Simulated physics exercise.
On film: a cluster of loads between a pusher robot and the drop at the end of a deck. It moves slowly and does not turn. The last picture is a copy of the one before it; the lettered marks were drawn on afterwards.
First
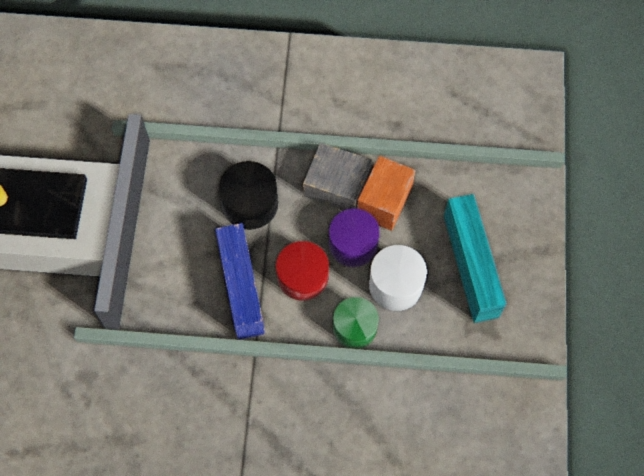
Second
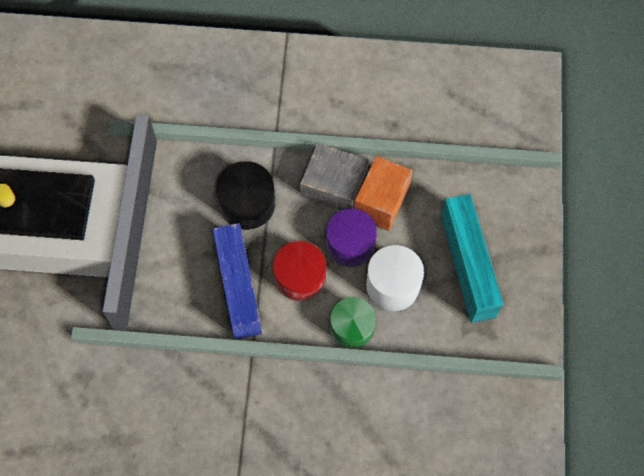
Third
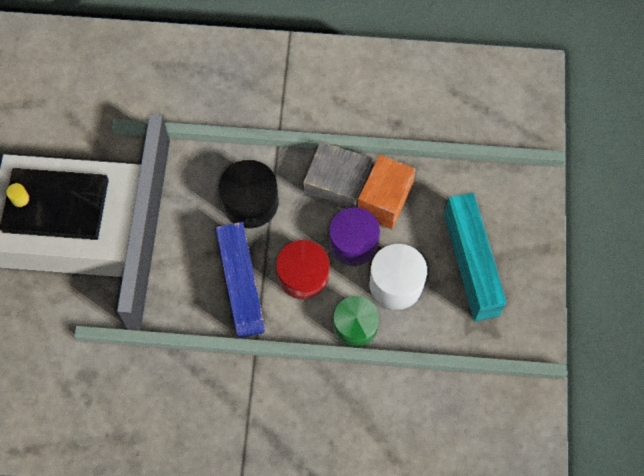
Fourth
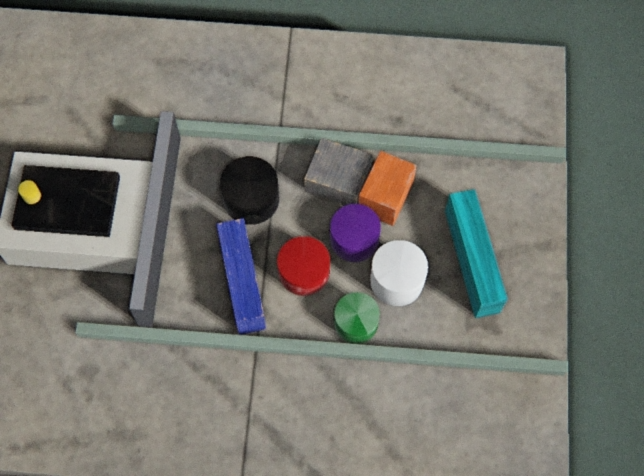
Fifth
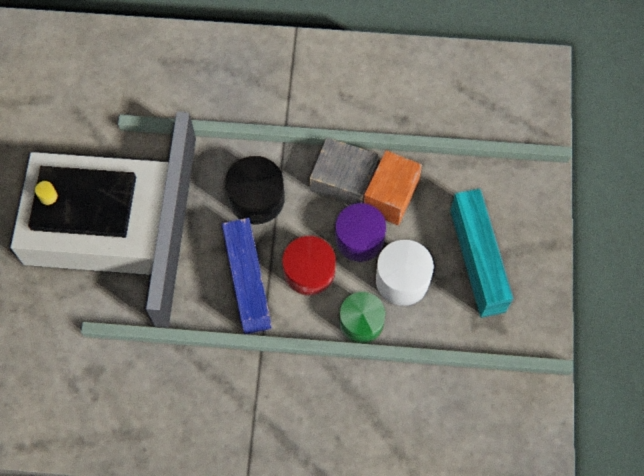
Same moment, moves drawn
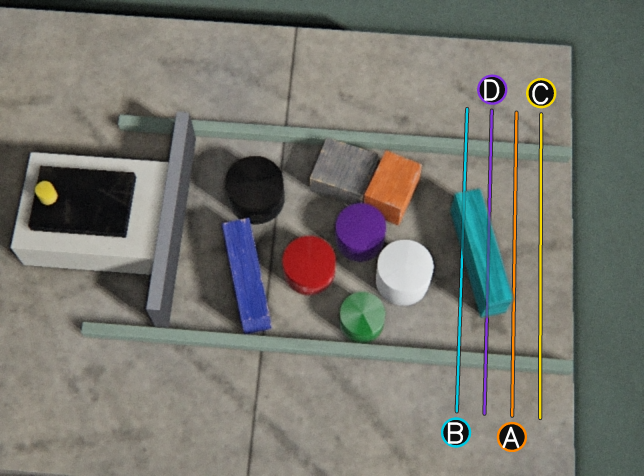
On a grey stone deck, a pusher robot slides slowly right toward blocks and canisters that stay still.
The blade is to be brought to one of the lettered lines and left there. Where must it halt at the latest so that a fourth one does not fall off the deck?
At D, and not beyond.
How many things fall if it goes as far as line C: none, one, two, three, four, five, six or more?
By then, six or more.
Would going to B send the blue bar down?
No.
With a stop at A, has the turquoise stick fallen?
Yes.
On the marked copy, A at (514, 255); B at (462, 251); C at (541, 257); D at (488, 253).
Following D. Soon after the start, robot (206, 210); orange crate (427, 189); grey crate (384, 171).
Later, robot (321, 218); turquoise stick (559, 254); orange crate (535, 182).
In the end, robot (410, 225); turquoise stick over the edge; orange crate over the edge; three fallen.
As for the rest, A drops five; B is within the limit but short; C drops eight.
